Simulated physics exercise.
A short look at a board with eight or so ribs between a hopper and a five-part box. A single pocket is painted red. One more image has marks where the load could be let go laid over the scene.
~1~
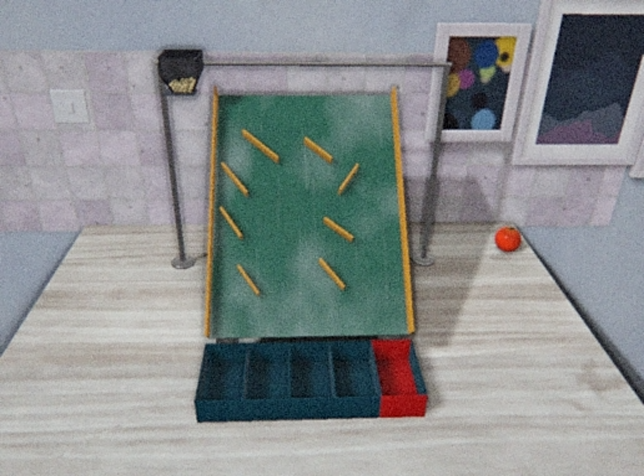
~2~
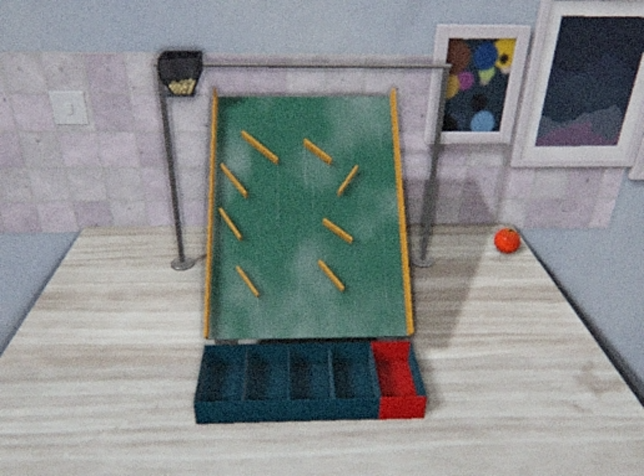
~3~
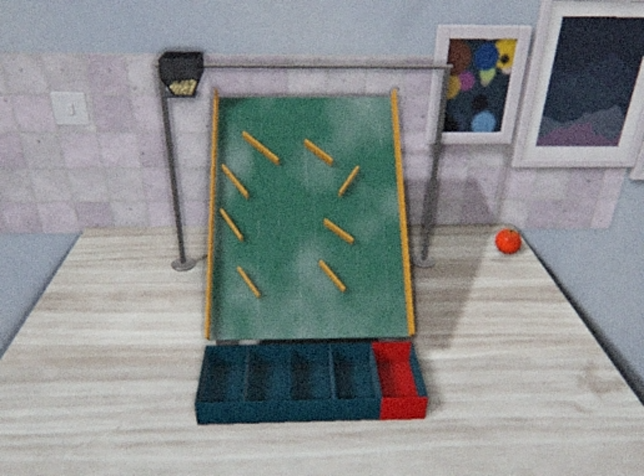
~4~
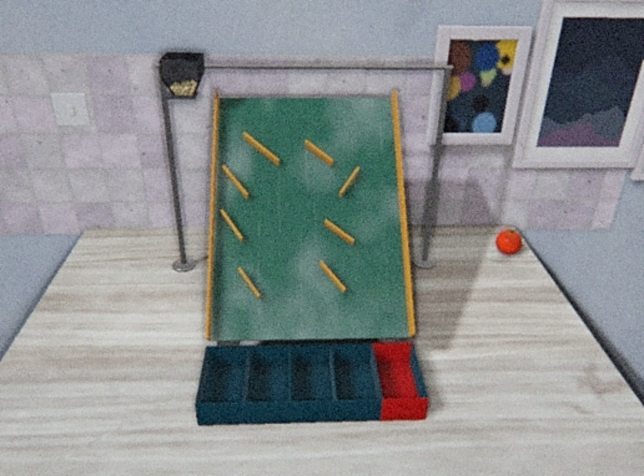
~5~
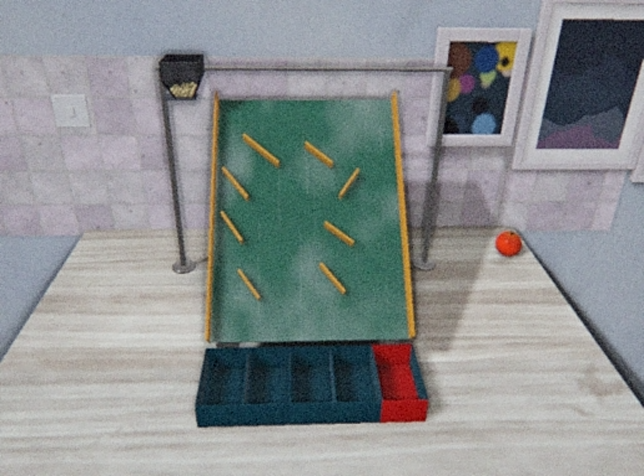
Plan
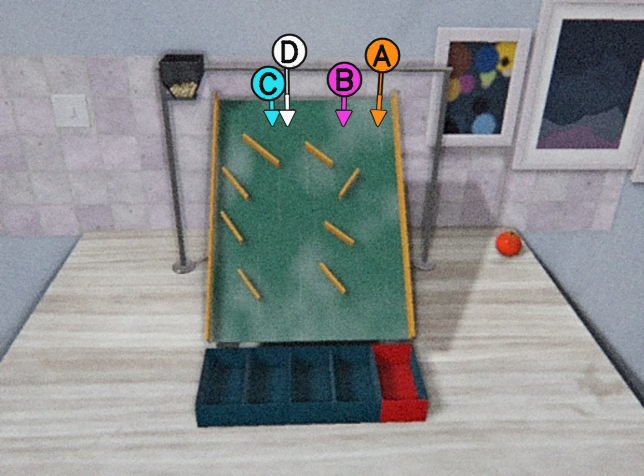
At the start, a green board with slanted orange ribs leans above a five-part box, its far-right pocket red, with a dark hopper of small pale pieces at the upper left. The view shifts very slightly, but nothing on the table visibly moves, and the board stays empty through the end.
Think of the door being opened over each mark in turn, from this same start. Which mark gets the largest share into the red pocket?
A.
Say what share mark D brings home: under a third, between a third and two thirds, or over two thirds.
Mark D gives under a third.
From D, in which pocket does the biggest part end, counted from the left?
The third.
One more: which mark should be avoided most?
Mark D.
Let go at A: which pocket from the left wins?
The fifth.
On the marked copy, mark A meets the board at (378, 120); mark B meets the board at (343, 120); mark C meets the board at (272, 120); mark D meets the board at (287, 120).
With A, roughly two thirds in the red pocket, roughly a quarter in other pockets, about a tenth outside the box.
With B, roughly half in the red pocket, roughly half in other pockets, just a few outside the box.
With C, roughly a third in the red pocket, roughly half in other pockets, about a tenth outside the box.
With D, about a tenth in the red pocket, the larger part in other pockets, about a tenth outside the box.
